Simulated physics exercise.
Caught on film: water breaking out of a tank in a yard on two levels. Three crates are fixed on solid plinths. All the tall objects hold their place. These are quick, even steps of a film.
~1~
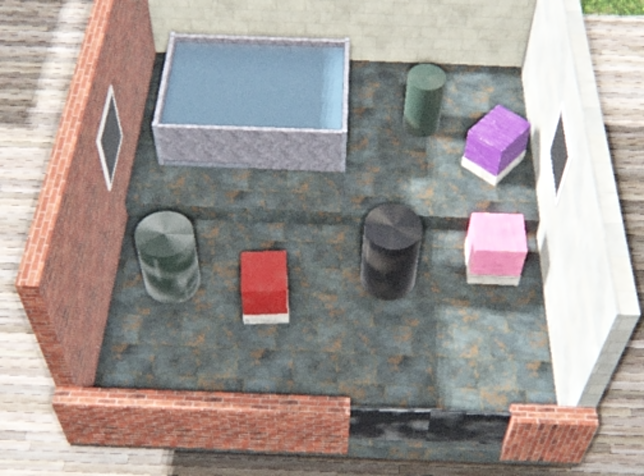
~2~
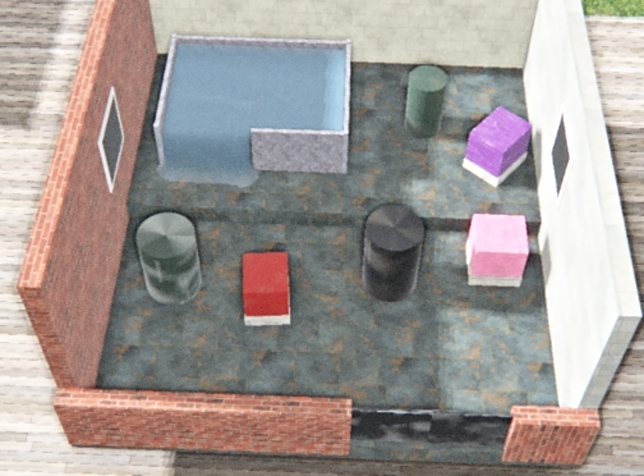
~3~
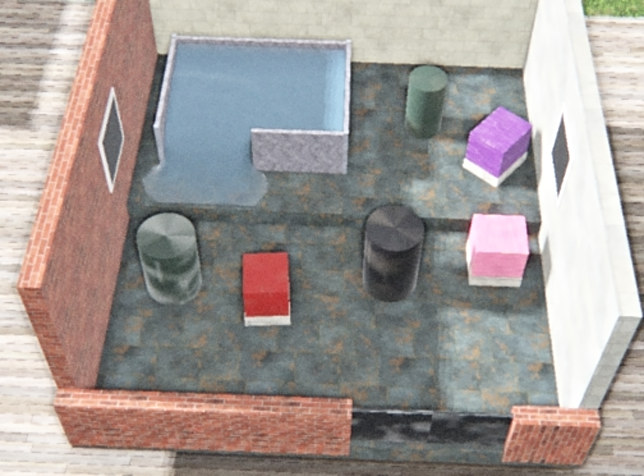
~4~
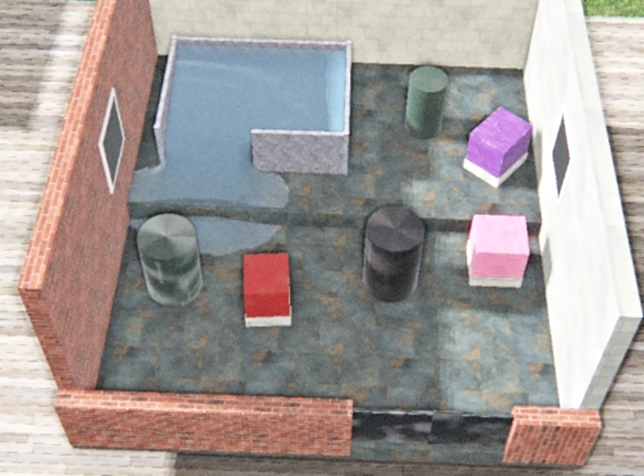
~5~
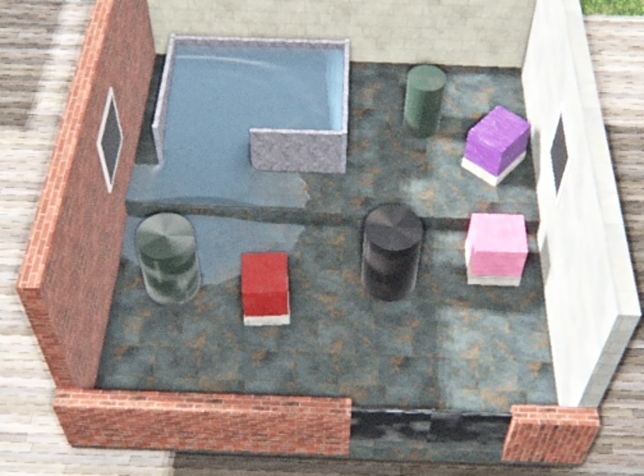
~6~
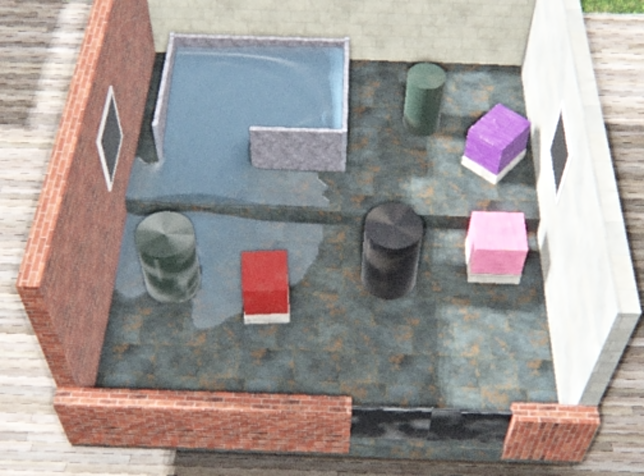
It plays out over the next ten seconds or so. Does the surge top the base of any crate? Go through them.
One by one: The purple crate stays dry; the red crate gets wet; the pink crate gets wet.
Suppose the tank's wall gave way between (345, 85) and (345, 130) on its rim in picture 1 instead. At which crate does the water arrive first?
It is the purple one.
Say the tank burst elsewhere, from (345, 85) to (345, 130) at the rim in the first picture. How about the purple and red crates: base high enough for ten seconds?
One by one: Purple crate gets wet; red crate stays dry.
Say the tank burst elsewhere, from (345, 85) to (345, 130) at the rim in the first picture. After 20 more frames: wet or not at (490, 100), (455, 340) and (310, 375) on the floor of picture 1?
As listed: Under water, awash, clear.
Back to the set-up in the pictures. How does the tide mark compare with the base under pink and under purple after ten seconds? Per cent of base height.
About 160 and 0 per cent.
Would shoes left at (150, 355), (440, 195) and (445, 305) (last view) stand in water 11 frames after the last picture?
In that order: Flooded, not flooded, dry.
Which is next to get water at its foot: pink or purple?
First comes the crate marked pink.
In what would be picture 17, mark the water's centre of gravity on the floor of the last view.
Around (228, 190).
A moment on, water covers 25 % of the floor; the purple crate not reached, the red crate water round its plinth, the pink crate not reached.
Next, water covers 40 % of the floor; the purple crate not reached, the red crate water round its plinth, the pink crate not reached.
Then, water covers 55 % of the floor; the purple crate not reached, the red crate water round its plinth, the pink crate water round its plinth.
Later, water covers 65 % of the floor; the purple crate not reached, the red crate water round its plinth, the pink crate water round its plinth.
In the end, water covers 65 % of the floor; the purple crate stayed above the water, the red crate was topped, the pink crate was topped.
